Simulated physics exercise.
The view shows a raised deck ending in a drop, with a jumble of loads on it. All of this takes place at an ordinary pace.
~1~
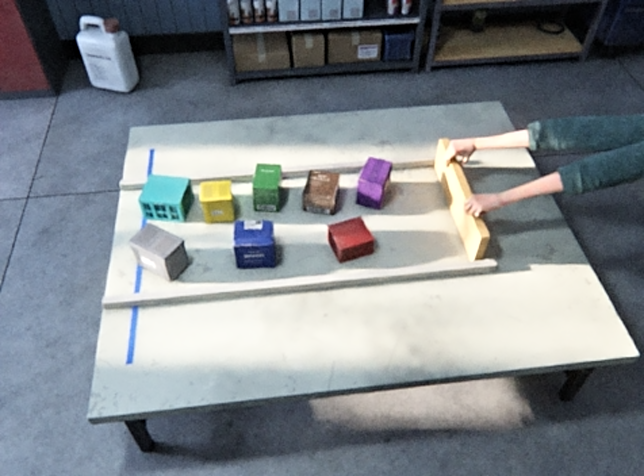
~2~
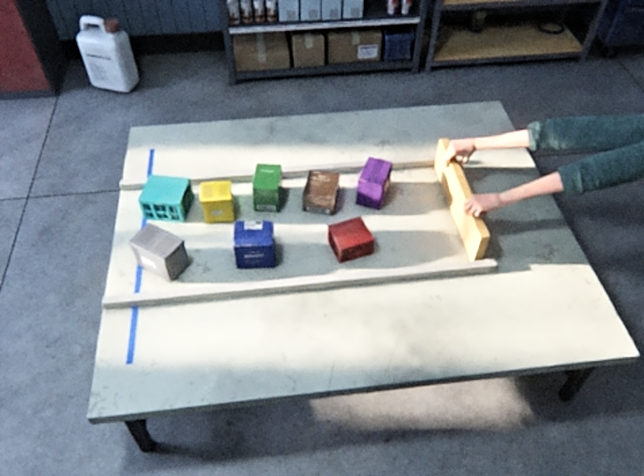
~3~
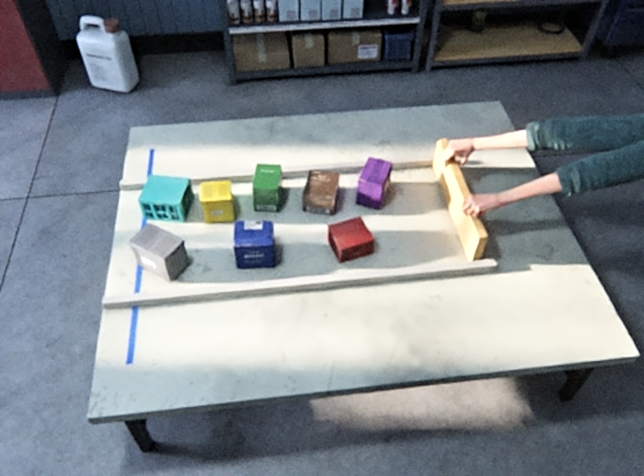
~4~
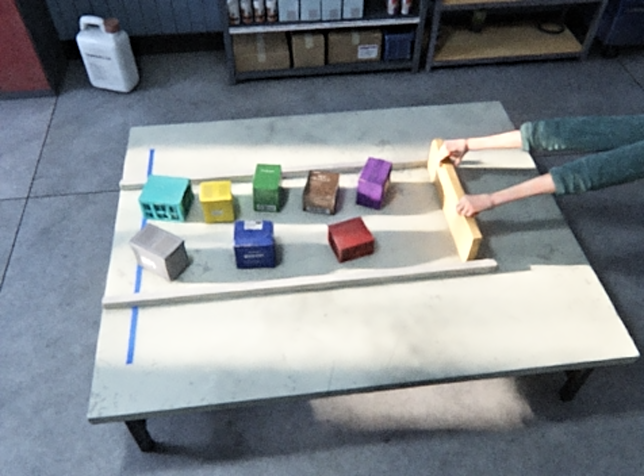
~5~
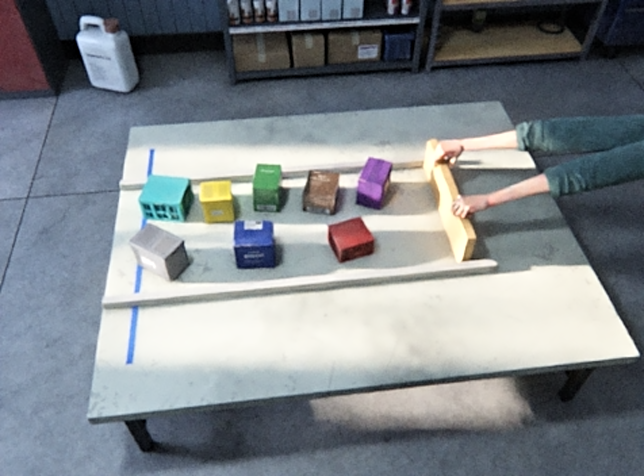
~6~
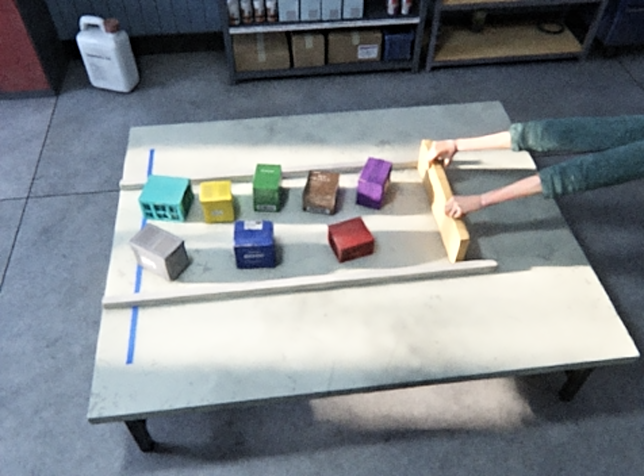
Two hands slide a wooden plank slightly left across a table toward several colourful boxes.
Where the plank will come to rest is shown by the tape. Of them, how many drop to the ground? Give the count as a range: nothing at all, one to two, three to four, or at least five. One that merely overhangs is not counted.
The count is at least five.
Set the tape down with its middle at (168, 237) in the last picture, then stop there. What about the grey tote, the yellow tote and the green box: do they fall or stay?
The grey tote ends up down. The yellow tote ends up down. The green box ends up down.
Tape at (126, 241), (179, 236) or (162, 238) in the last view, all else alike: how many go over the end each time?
In order, the counts are 8, 4 and 5.
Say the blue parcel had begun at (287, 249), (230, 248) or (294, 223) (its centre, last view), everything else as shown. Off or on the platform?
In order of the places given, the blue parcel is gone, then is gone, then is gone.
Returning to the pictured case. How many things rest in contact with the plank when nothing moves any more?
It's 2.
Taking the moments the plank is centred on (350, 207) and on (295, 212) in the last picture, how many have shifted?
Well, it's 3 at the first one and 7 at the second.
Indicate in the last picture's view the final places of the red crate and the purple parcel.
The red crate comes to rest close to (119, 258), while the purple parcel rests close to (128, 206).
A little later, none off yet; grey tote at rest near (160, 253); turquoise crate at rest near (167, 199); yellow tote at rest near (218, 203).
When it is over, the number that fall off is five or more; down, brown box, green box, blue parcel, yellow tote, turquoise crate and grey tote.
